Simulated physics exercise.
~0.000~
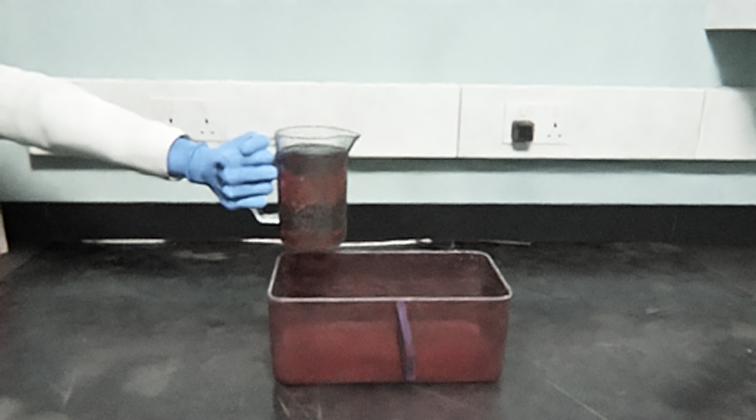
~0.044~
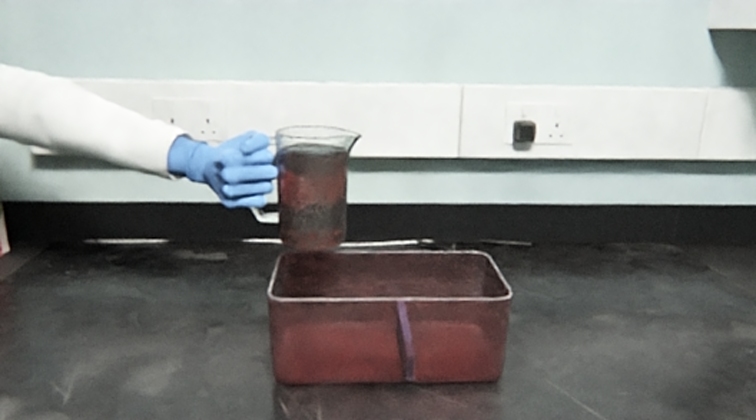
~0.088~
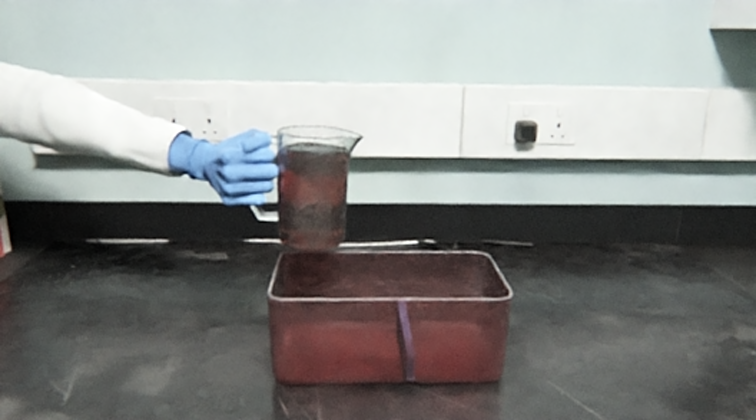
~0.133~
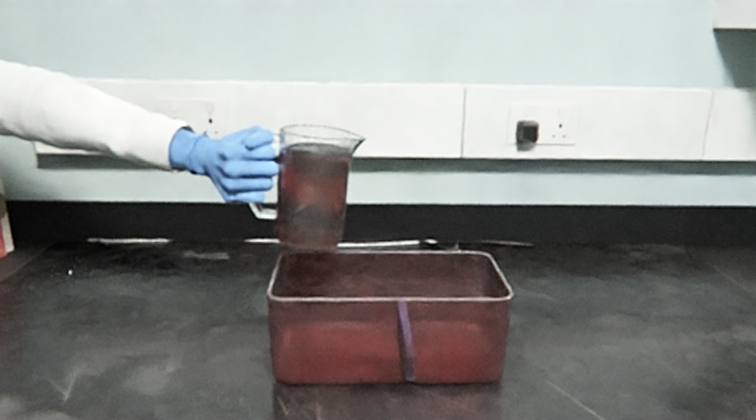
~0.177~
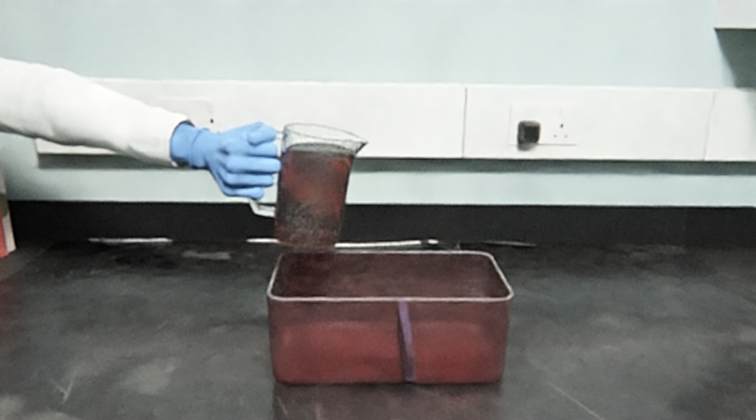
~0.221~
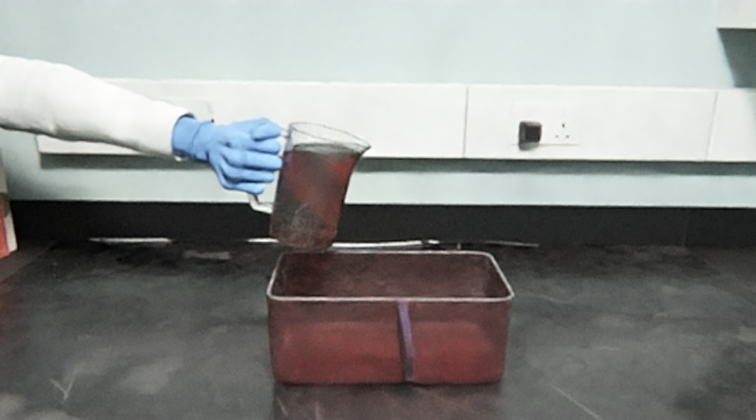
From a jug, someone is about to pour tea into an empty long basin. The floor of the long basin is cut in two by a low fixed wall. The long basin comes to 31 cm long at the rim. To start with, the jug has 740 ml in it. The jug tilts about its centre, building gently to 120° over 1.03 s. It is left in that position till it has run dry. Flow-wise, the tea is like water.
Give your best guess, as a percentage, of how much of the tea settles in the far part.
I would say 60 per cent of it settles there.
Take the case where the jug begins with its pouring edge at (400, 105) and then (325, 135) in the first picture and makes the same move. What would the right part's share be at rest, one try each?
First 70, then 10 per cent.
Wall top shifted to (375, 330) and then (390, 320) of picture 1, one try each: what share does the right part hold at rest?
Roughly 90 per cent, then 80 per cent.
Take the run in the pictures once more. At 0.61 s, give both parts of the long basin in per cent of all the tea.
0 per cent left and 5 right, roughly.
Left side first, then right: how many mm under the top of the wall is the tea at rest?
Close to 28 mm left and close to 14 mm right.
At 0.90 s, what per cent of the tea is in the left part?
Reading: Approx. 16 per cent.
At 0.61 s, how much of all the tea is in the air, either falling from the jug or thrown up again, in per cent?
My guess is roughly 14 %.
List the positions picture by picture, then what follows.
In the first frame, it leans 0°; its right rim is at (361, 134); the tea meets the walls at (279, 148) and (347, 149); the long basin's rim runs from (274, 275) to (499, 274); the wall's top is at (405, 328).
In the second frame, it leans 1°; its right rim is at (362, 135); the tea meets the walls at (279, 148) and (348, 149).
In the third frame, it leans 2°; its right rim is at (363, 136); the tea meets the walls at (280, 147) and (349, 150).
In the fourth frame, it leans 5°; its right rim is at (366, 138); the tea meets the walls at (282, 147) and (351, 150).
In the fifth frame, it leans 9°; its right rim is at (369, 141); the tea meets the walls at (284, 148) and (354, 151).
In the sixth frame, it leans 13°; its right rim is at (372, 146); the tea meets the walls at (285, 153) and (359, 151).
Then, 0.61 s in, the tilt is 78° and 82 per cent is still to pour, 0 is left of the wall and 5 right of it.
Then, 0.90 s in, the tilt is 115° and 24 per cent is still to pour, 15 is left of the wall and 46 right of it.
Then, 1.20 s in, the tilt is 120° and 0 per cent is still to pour, 38 is left of the wall and 61 right of it.
Then, 1.53 s in, the tilt is 120° and 0 per cent is still to pour, 39 is left of the wall and 61 right of it.
Finally, 39 per cent lies left of the wall, 60 right of it and 1 outside.
